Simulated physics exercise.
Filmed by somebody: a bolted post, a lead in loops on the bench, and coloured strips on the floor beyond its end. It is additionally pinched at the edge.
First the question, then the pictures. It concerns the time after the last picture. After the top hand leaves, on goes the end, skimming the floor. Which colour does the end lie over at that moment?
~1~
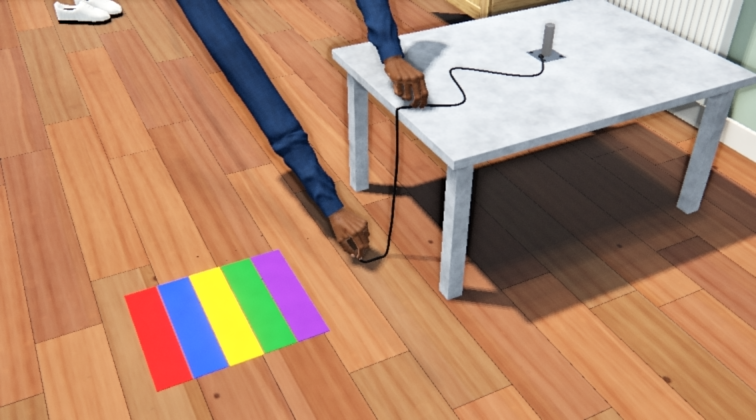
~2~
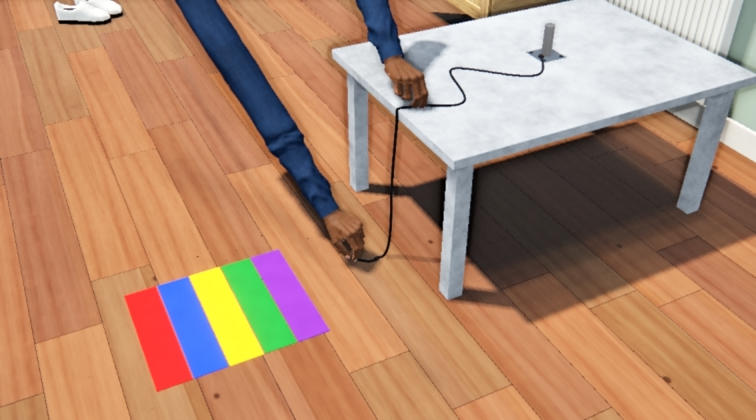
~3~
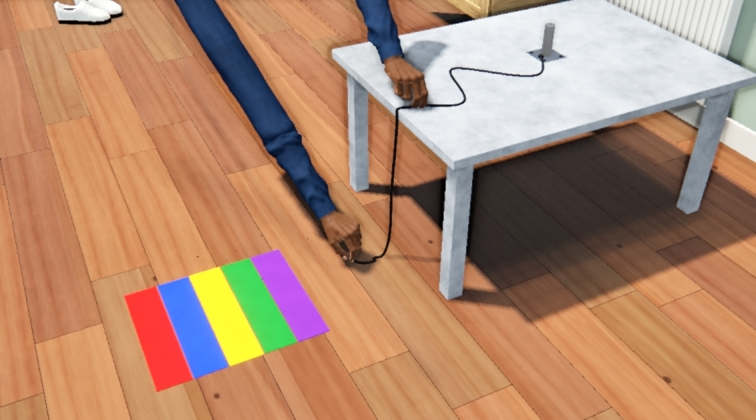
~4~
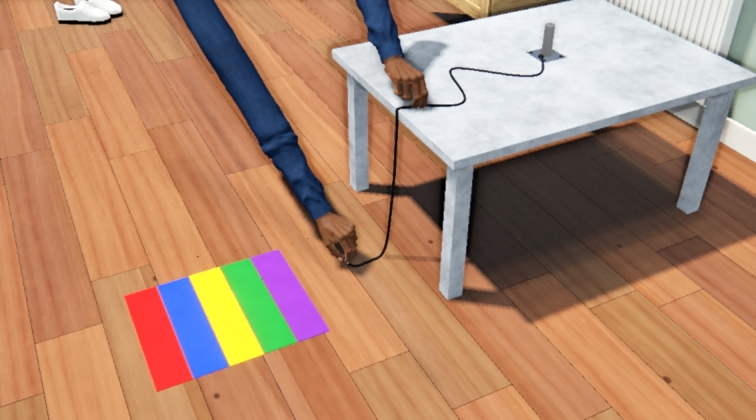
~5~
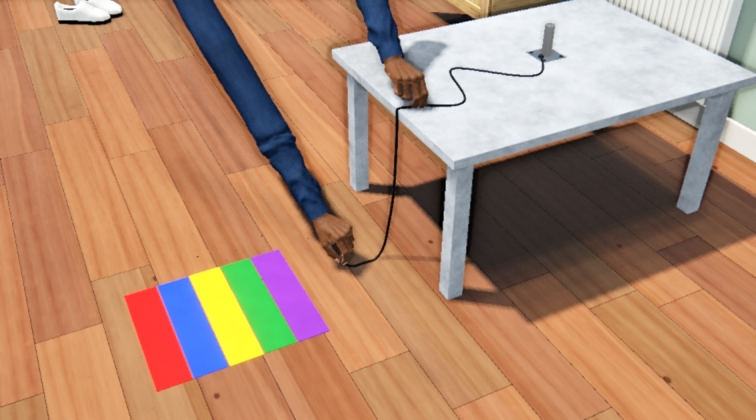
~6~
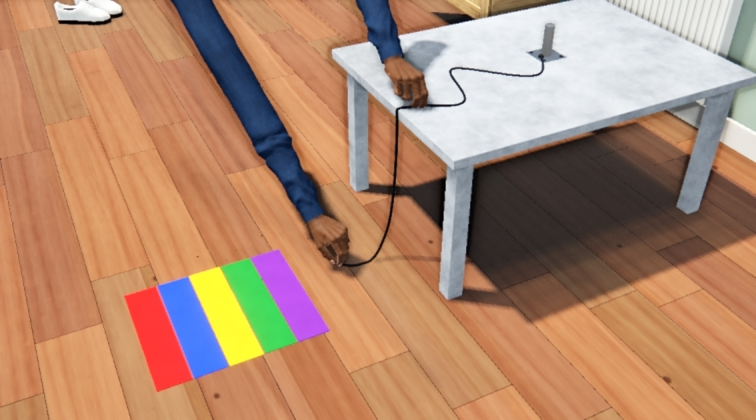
It lies over red.
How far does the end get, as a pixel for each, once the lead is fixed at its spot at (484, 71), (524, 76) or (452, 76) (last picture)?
Pixel spots, one per try: About (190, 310), (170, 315), (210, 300).
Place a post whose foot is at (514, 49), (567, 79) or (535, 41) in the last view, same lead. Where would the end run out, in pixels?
You'd get roughly (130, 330), (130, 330) and (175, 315), one for each try.
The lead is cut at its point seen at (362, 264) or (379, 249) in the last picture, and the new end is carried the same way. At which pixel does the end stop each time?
Try one: (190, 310); try two: (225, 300).
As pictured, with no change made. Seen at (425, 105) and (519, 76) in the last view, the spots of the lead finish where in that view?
They finish at (346, 146) and (492, 71) respectively.
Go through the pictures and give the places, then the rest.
The first frame shows end (357, 256); purple (305, 320); green (272, 331); yellow (239, 342); blue (204, 354); red (168, 367).
The second frame shows end (352, 257); lead through (542, 71) (474, 70) (463, 93) (408, 107) (392, 176) (390, 238).
The third frame shows end (349, 258).
The fourth frame shows end (344, 259); lead through (542, 71) (474, 70) (463, 93) (408, 107) (394, 176) (387, 238).
The fifth frame shows end (341, 260).
The sixth frame shows end (336, 262); lead through (542, 71) (474, 70) (463, 93) (408, 107) (395, 175) (384, 238).
A little later, end near (203, 304); over blue.
Next, end near (170, 315); over blue.
When it is tight, end near (150, 321); over red. It gets as far as the red strip.
